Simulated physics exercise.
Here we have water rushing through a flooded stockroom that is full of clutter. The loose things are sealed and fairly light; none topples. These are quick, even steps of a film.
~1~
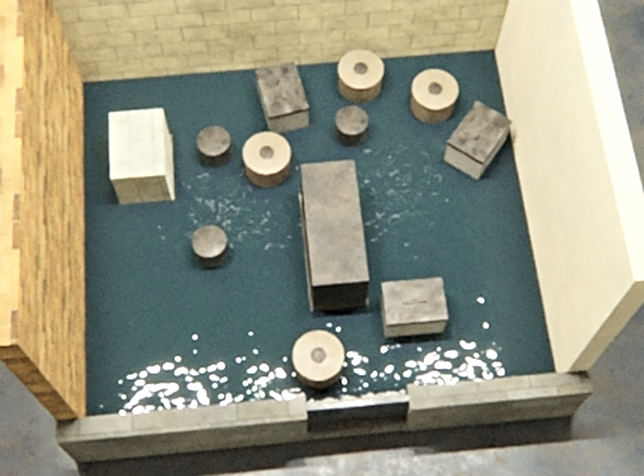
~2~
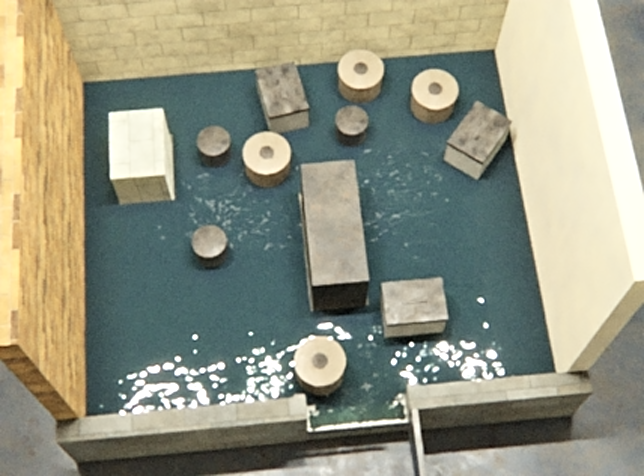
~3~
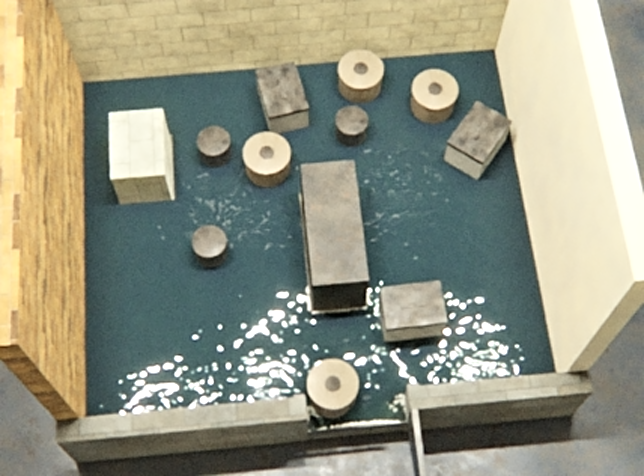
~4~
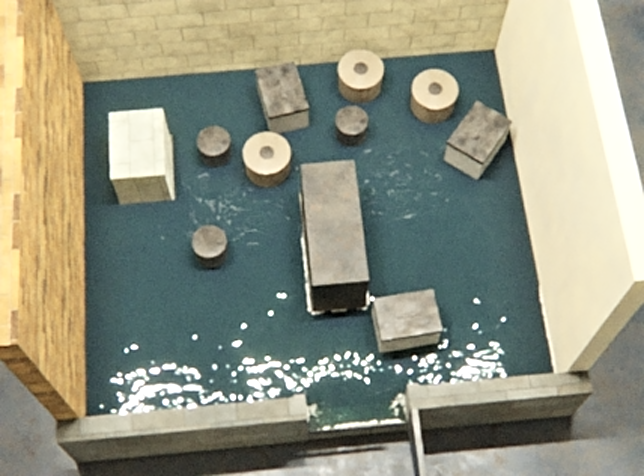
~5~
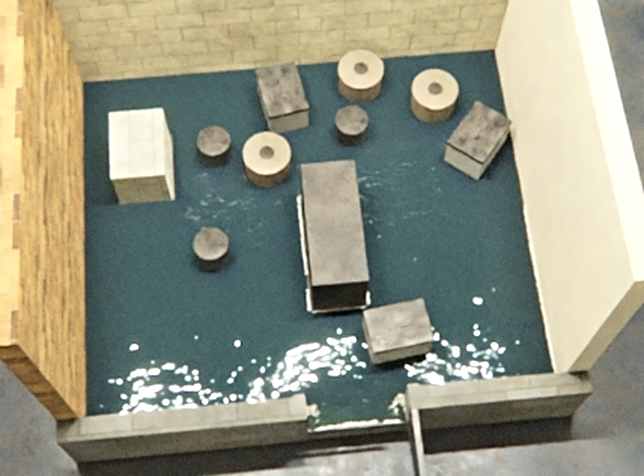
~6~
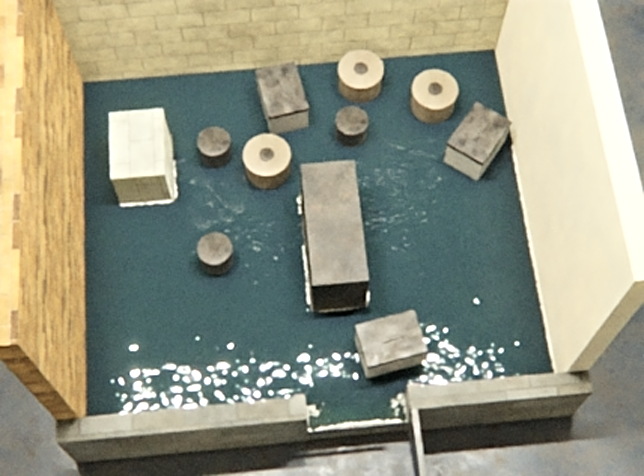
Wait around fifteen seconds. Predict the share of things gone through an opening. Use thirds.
Share: Less than a third.
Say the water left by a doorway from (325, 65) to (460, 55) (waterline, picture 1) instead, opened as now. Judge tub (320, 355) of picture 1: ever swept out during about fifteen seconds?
For that one: Still in.
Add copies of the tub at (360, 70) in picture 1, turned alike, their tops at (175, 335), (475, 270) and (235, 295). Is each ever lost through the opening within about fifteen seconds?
In turn: Yes, yes, out.
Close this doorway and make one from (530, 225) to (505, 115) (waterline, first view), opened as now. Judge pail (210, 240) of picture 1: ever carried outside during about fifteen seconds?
Verdict: Inside.
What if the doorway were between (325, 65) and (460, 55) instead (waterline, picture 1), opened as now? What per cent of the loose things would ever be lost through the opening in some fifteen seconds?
Roughly 90 per cent.
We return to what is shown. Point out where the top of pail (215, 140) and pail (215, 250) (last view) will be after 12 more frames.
Roughly at (221, 167) and (243, 298).
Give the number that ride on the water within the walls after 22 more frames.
It comes to 8.
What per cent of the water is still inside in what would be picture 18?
Some 78 per cent.
A moment on, 1 of 10 are out; 9 afloat.
Next, 2 of 10 are out; 8 afloat.
Later, 2 of 10 are out; 8 afloat.
In the end, 3 of 10 are out; 7 afloat.
